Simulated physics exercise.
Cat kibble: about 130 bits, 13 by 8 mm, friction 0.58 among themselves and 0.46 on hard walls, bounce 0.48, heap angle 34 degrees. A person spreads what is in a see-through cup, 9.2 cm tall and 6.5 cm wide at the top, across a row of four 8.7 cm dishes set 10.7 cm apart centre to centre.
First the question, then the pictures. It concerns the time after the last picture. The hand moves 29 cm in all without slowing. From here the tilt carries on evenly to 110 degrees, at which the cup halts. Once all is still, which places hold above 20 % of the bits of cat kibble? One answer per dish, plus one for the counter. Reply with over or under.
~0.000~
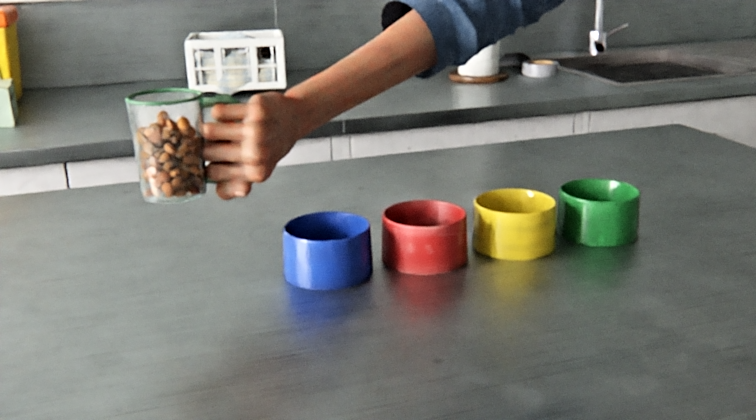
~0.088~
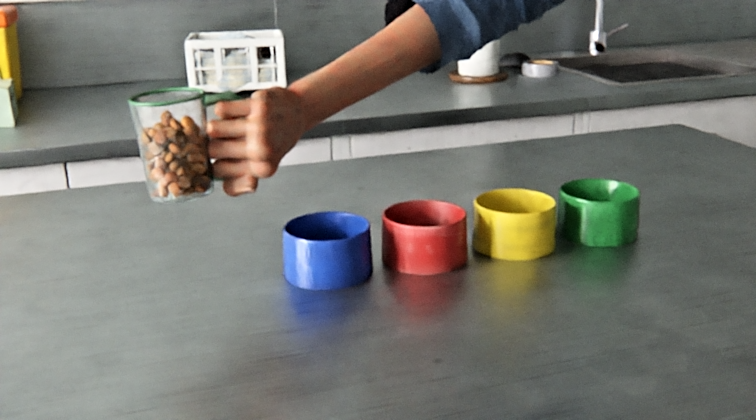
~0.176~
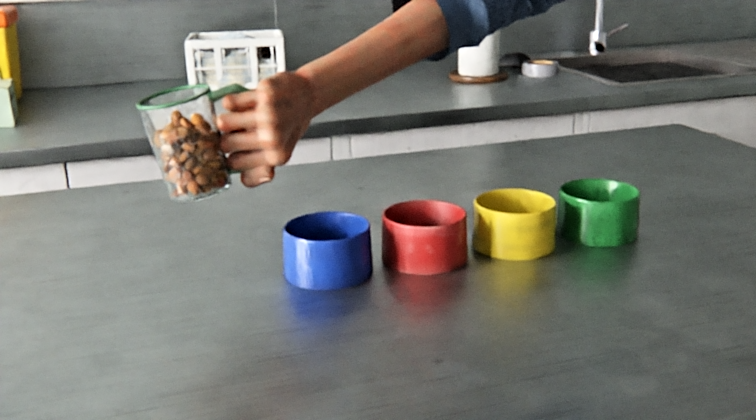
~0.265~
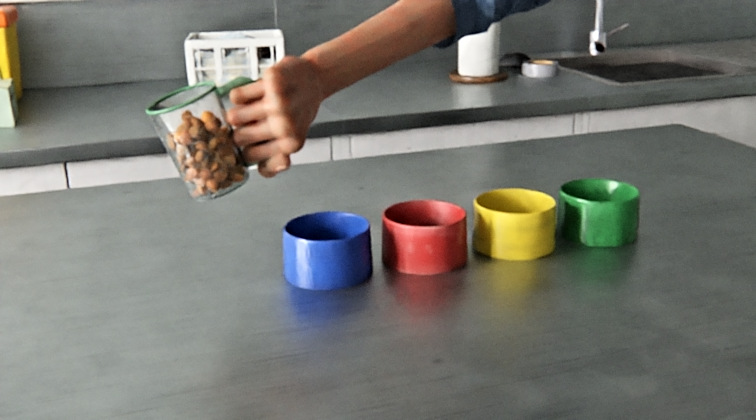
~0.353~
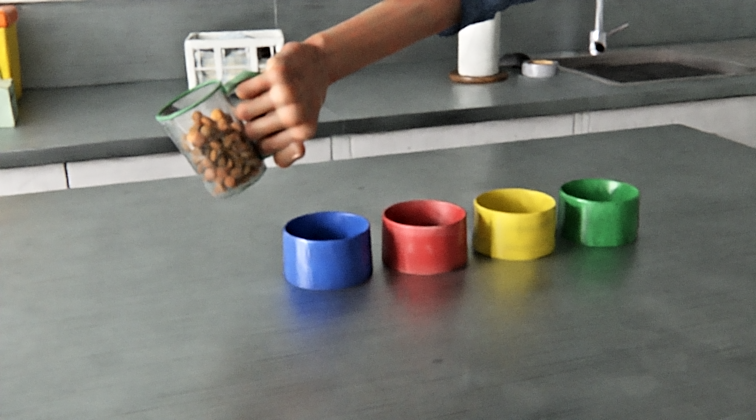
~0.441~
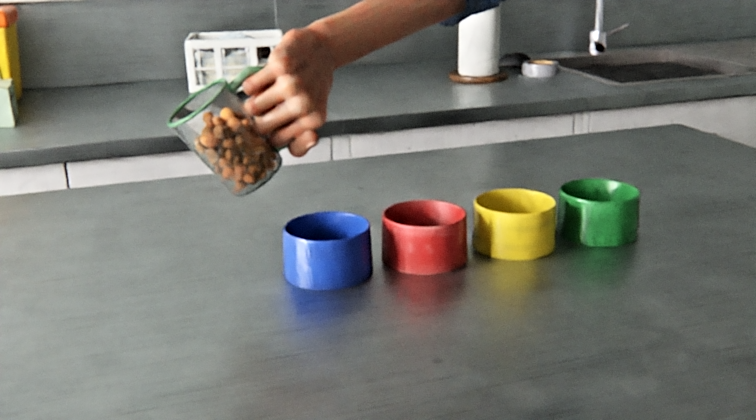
Red dish over, blue dish over, green dish under, yellow dish under, counter under.
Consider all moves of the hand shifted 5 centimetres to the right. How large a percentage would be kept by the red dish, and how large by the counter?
The red dish would get 50 and the counter 20.
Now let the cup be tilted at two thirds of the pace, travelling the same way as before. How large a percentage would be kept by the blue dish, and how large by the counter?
Then blue ends at 0 and the counter at 0.
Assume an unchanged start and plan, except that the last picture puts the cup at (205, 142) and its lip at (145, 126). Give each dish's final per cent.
Per cent kept: Red 0; blue 30; green 0; yellow 0.
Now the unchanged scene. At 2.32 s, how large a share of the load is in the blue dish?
Close to 45 percent of the load.
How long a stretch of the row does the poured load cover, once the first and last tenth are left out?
It spans about 13 centimetres along the dishes.
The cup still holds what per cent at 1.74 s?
Around 45 per cent of the load.
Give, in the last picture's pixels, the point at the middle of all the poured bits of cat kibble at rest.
Centre at rest, approx.: (357, 258) px.
After 1.22 s, tilt 102 degrees; cup holds 95 %.
After 1.74 s, tilt 110 degrees; cup holds 45 %, blue 45 %.
After 2.32 s, tilt 110 degrees; cup holds 25 %, red 15 %, blue 45 %.
By 4.2 s all is still; red 35 %, blue 45 %, green 0 %, yellow 0 %, counter 10 %, cup 5 %.
